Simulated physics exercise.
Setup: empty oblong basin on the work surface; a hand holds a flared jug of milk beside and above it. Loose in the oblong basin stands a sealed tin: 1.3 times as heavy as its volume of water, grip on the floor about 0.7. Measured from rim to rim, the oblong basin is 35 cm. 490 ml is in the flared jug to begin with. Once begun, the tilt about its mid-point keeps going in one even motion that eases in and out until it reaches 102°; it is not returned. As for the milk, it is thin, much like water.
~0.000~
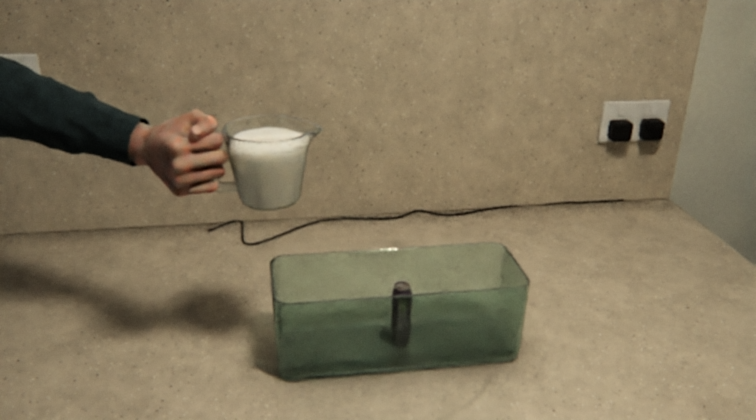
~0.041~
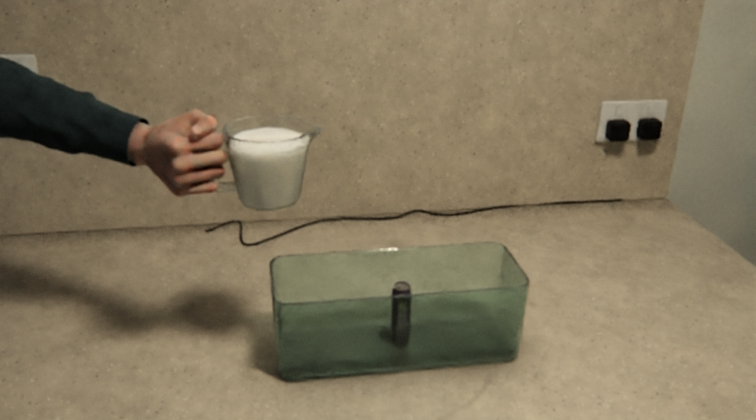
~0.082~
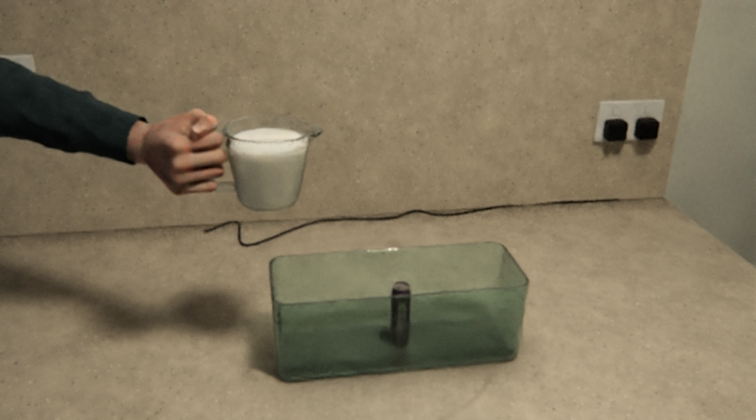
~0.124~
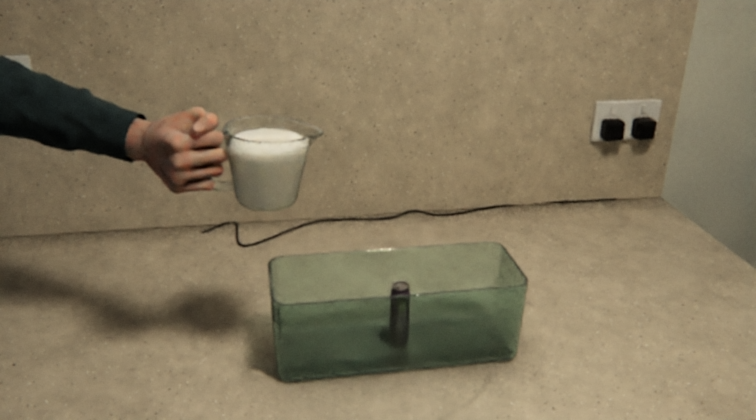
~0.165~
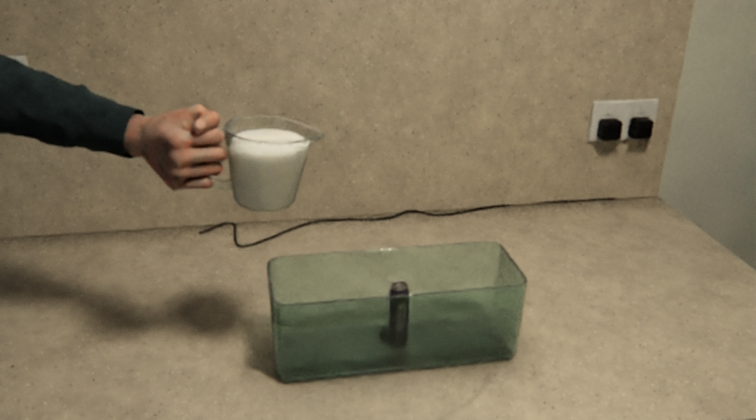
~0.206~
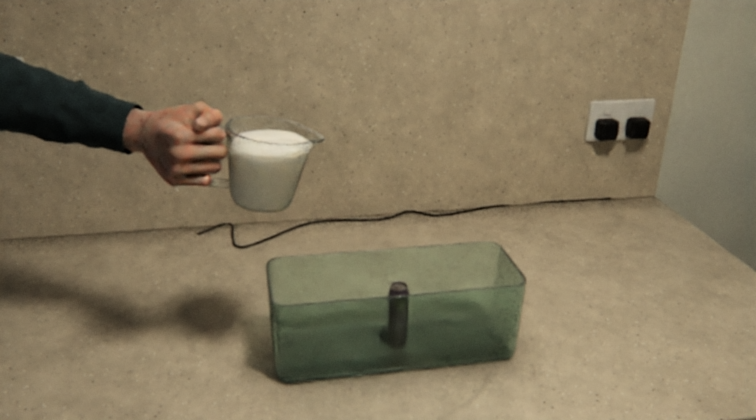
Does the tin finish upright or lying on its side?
It finishes upright.
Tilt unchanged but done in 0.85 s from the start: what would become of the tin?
The tin stays balanced.
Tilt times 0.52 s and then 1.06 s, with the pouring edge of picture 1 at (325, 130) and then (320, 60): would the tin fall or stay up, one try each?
Trial 1 - tin stays standing; trial 2 - tin tips.
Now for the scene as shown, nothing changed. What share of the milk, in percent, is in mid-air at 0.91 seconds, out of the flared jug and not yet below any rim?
Some 22 % is up in the air.
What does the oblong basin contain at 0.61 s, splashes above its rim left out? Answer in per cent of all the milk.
Near 5 in a hundred.
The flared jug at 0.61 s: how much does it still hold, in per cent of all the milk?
About 72 per cent.
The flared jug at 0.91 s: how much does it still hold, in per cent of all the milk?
Remaining share: Approx. 16 %.
By 0.61 s the tilt is 63° and 72 per cent is still to pour; the tin stands where it began.
By 0.91 s the tilt is 97° and 16 per cent is still to pour; the tin stands where it began.
By 1.22 s the tilt is 102° and 0 per cent is still to pour; the tin stands 1 cm from where it began.
By 1.56 s the tilt is 102° and 0 per cent is still to pour; the tin stands 1 cm from where it began.
At rest the tin stands 1 cm from where it began.
